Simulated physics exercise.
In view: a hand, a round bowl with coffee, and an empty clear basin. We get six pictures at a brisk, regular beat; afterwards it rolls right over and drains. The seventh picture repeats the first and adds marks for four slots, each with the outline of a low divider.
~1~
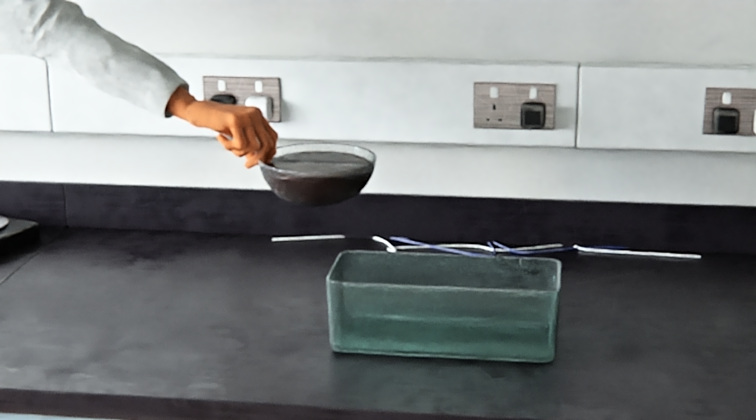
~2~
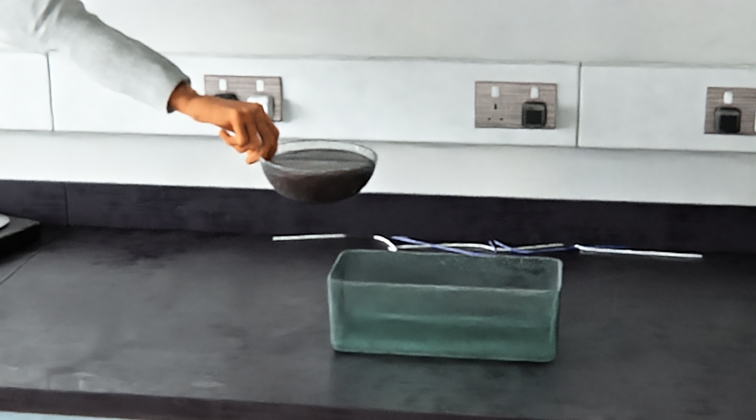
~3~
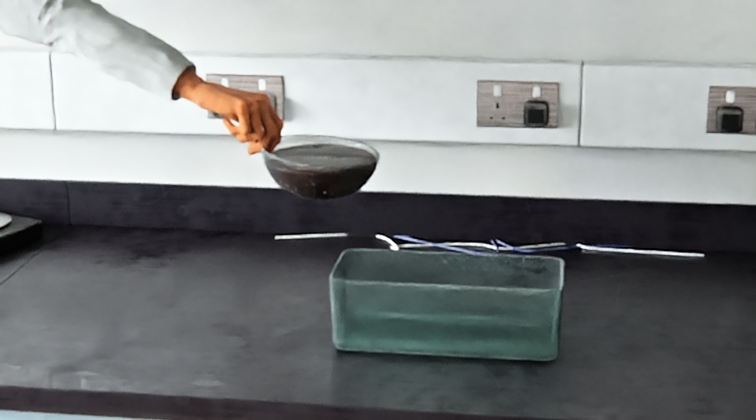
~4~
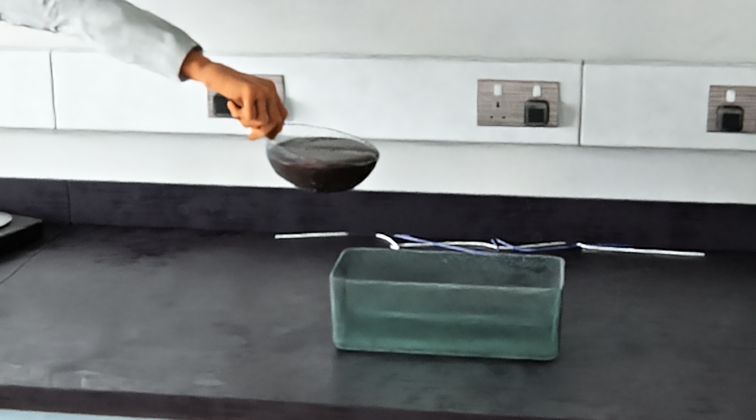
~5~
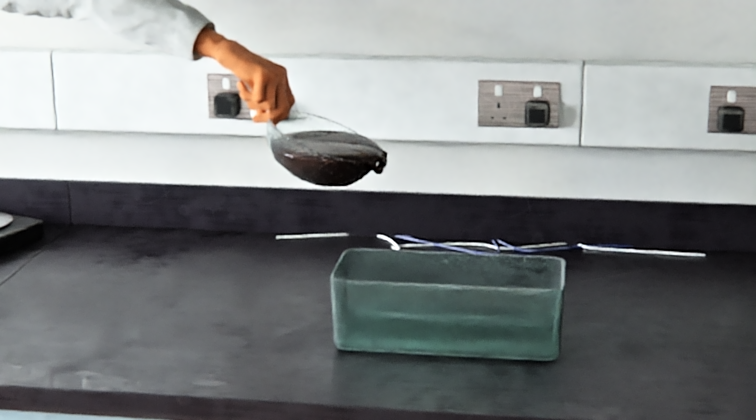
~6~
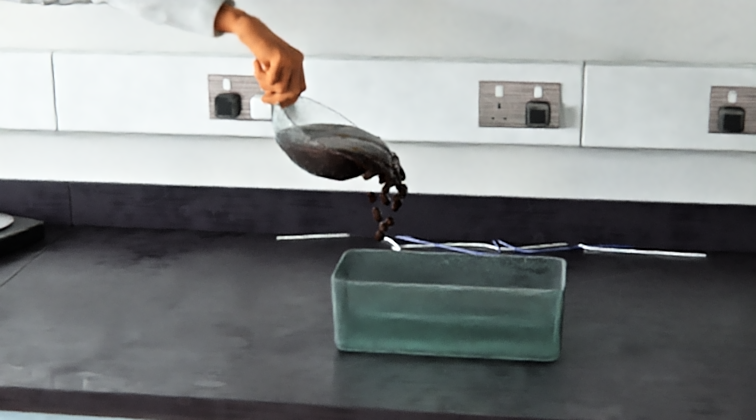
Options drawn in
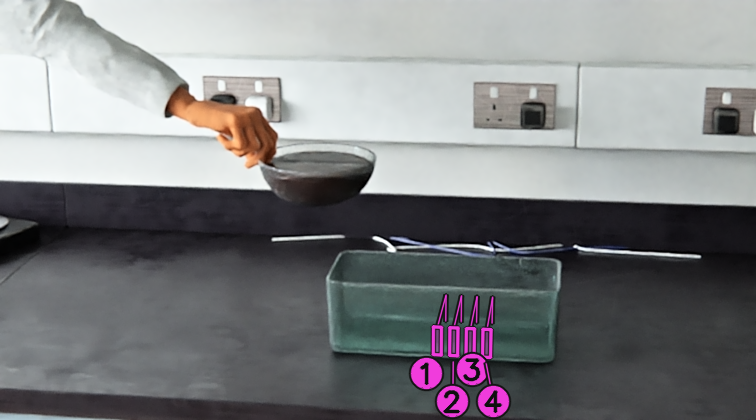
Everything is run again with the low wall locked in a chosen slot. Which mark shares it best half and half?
Go for 2.
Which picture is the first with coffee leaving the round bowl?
Picture 4.
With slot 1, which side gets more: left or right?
The right one.
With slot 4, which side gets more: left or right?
The left one.
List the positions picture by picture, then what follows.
Upright, lip at (374, 159); basin from (331, 349) to (556, 360); nothing has left yet.
Upright, lip at (375, 158); nothing has left yet.
Tipped about 5°, lip at (377, 157); nothing has left yet.
Tipped about 12°, lip at (377, 156); coffee is over the lip, down to (377, 156).
Tipped about 21°, lip at (378, 157); coffee is over the lip, down to (379, 169).
Tipped about 31°, lip at (379, 157); coffee is over the lip, down to (382, 235).
On the marked copy, 1 at (436, 360); 2 at (453, 361); 3 at (469, 362); 4 at (486, 363).
With 1, about 24 % ends left of the wall and 74 % right of it.
With 2, about 48 % ends left of the wall and 50 % right of it.
With 3, about 82 % ends left of the wall and 16 % right of it.
With 4, about 92 % ends left of the wall and 6 % right of it.
